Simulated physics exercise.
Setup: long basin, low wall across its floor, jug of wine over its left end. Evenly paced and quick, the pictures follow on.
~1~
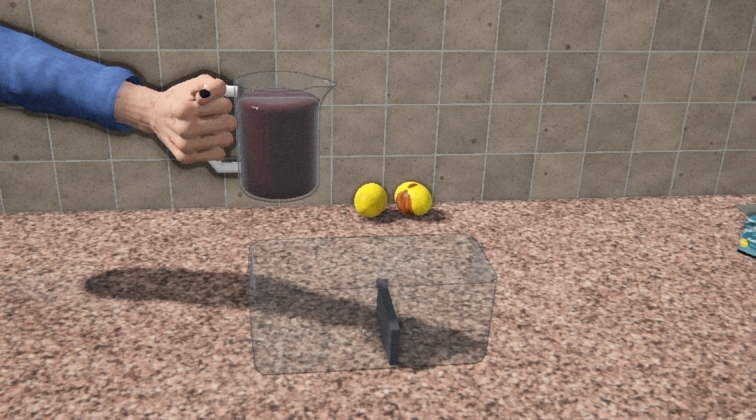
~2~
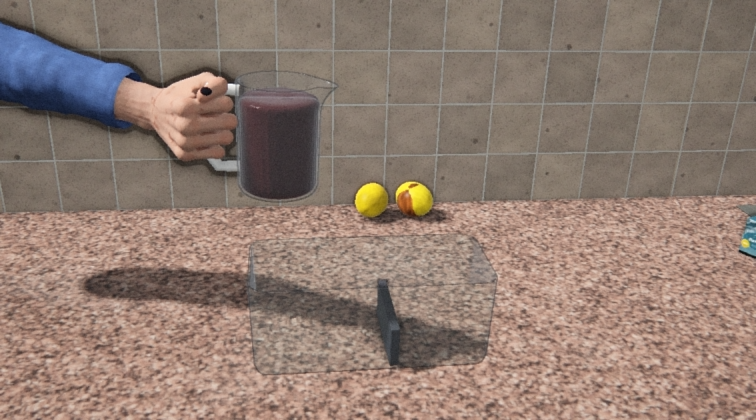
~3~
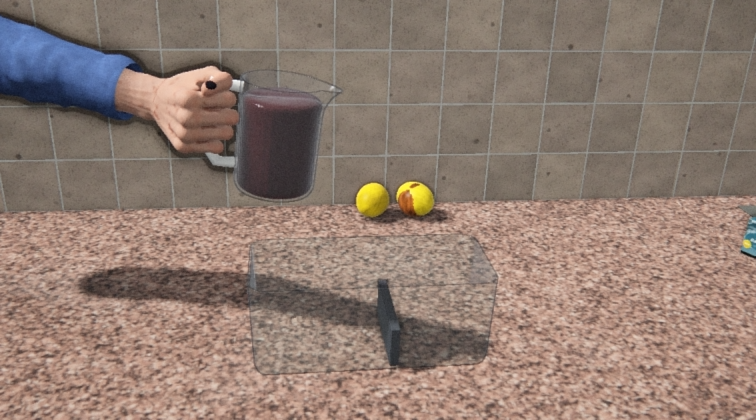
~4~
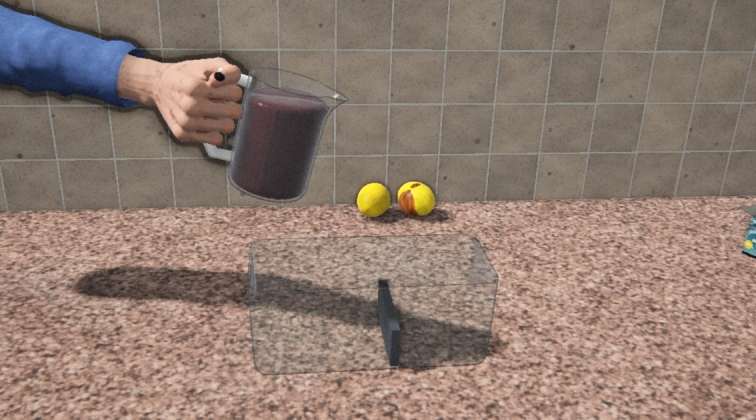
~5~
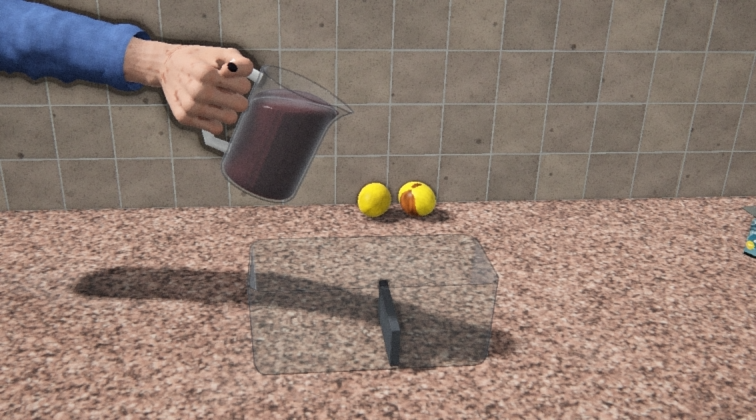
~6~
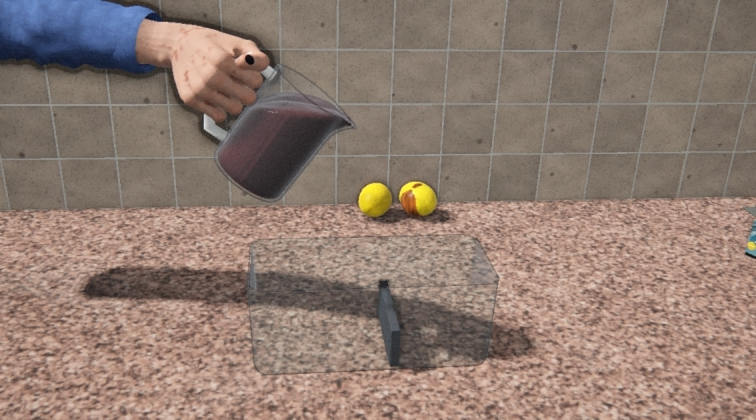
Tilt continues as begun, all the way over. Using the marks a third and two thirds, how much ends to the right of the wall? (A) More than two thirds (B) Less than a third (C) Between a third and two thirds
(C) Between a third and two thirds.
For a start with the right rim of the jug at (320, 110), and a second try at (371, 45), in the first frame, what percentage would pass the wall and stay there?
10 and 85 per cent.
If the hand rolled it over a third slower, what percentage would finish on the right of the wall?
It works out near 60 %.
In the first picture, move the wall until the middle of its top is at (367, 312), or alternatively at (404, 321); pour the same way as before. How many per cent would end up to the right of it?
About 90 % and 25 %.
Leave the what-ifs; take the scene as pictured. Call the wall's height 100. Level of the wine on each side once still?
30 % left, 40 % right.
A moment on, the jug is tipped right over and 58 per cent is still to pour, 1 is left of the wall and 12 right of it.
Next, the jug is tipped right over and 16 per cent is still to pour, 28 is left of the wall and 33 right of it.
Then the jug is tipped right over and 3 per cent is still to pour, 40 is left of the wall and 50 right of it.
Later the jug is tipped right over and 0 per cent is still to pour, 47 is left of the wall and 50 right of it.
In the end 47 per cent lies left of the wall, 50 right of it and 3 outside.
